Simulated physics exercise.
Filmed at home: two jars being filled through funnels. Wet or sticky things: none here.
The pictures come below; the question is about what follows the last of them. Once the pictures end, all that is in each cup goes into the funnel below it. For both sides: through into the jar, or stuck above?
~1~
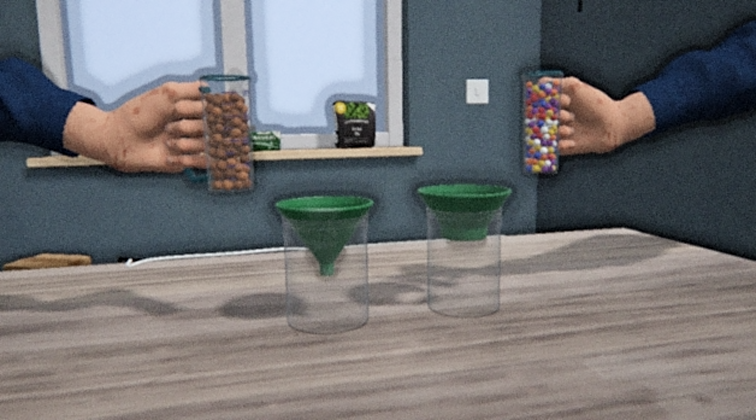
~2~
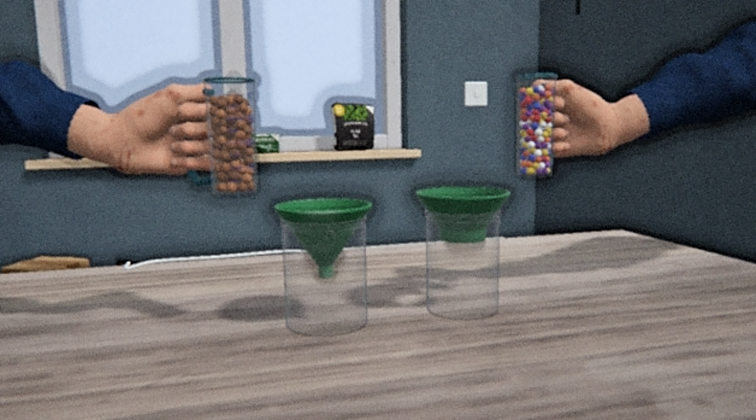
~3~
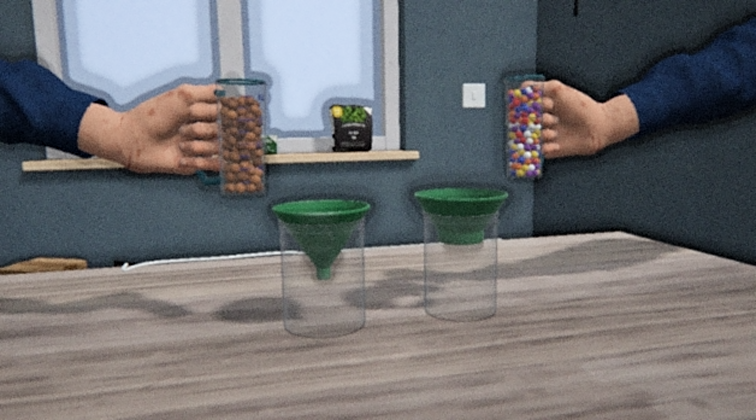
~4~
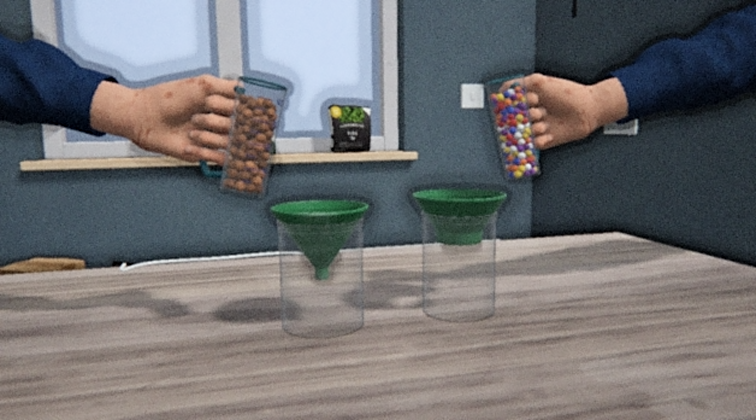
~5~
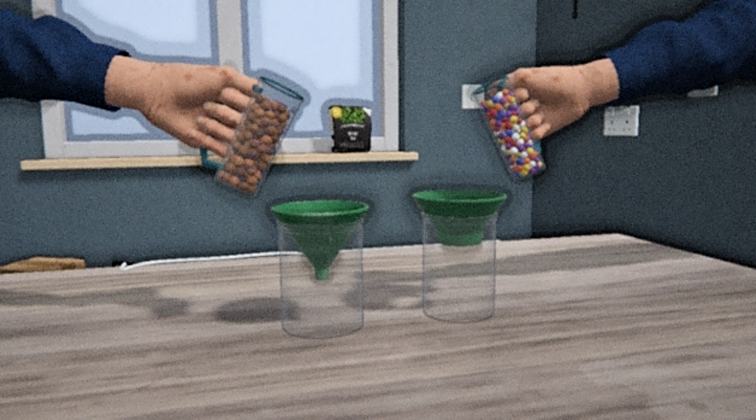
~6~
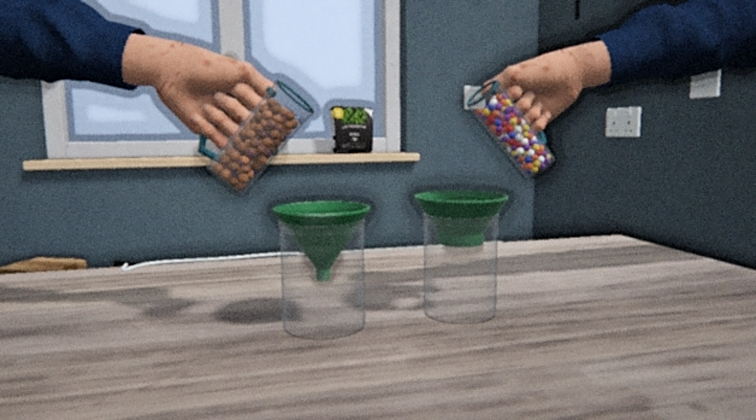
In the end left: Backs up; right: Drains completely.
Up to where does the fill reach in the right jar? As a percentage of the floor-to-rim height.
About 20 %.
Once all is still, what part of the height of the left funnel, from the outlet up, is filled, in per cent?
95 %, roughly.
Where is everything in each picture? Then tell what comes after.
Left funnel at (325, 211), outlet at (327, 275), about one piece wide; left cup at (228, 135), holding hazelnuts; right funnel at (464, 198), outlet at (464, 237), about 6 pieces wide; right cup at (541, 124), holding round plastic beads, in the first picture.
Left cup at (232, 137), upright; right cup at (536, 126), upright, in the second picture.
Left cup at (242, 138), upright; right cup at (525, 128), upright, in the third picture.
Left cup at (252, 138), tipped 13°; right cup at (514, 129), tipped 13°, in the fourth picture.
Left cup at (258, 138), tipped 27°; right cup at (510, 130), tipped 27°, in the fifth picture.
Left funnel at (322, 216), outlet at (323, 280); left cup at (260, 139), tipped 41°; right funnel at (461, 204), outlet at (460, 243); right cup at (512, 131), tipped 41°, in the sixth picture.
Then, 0.27 s after the last picture, left, all still in the cup; right, all still in the cup.
Then, 0.61 s after the last picture, left, all still in the cup; right, nearly all still in the cup, a stray few in or over the funnel.
Then, 0.97 s after the last picture, left, nearly all still in the cup, a small part in or over the funnel; right, most still in the cup, a small part in or over the funnel, a small part down in the jar.
At rest, left, nearly all stuck in the funnel, a stray few down in the jar; right, all down in the jar.
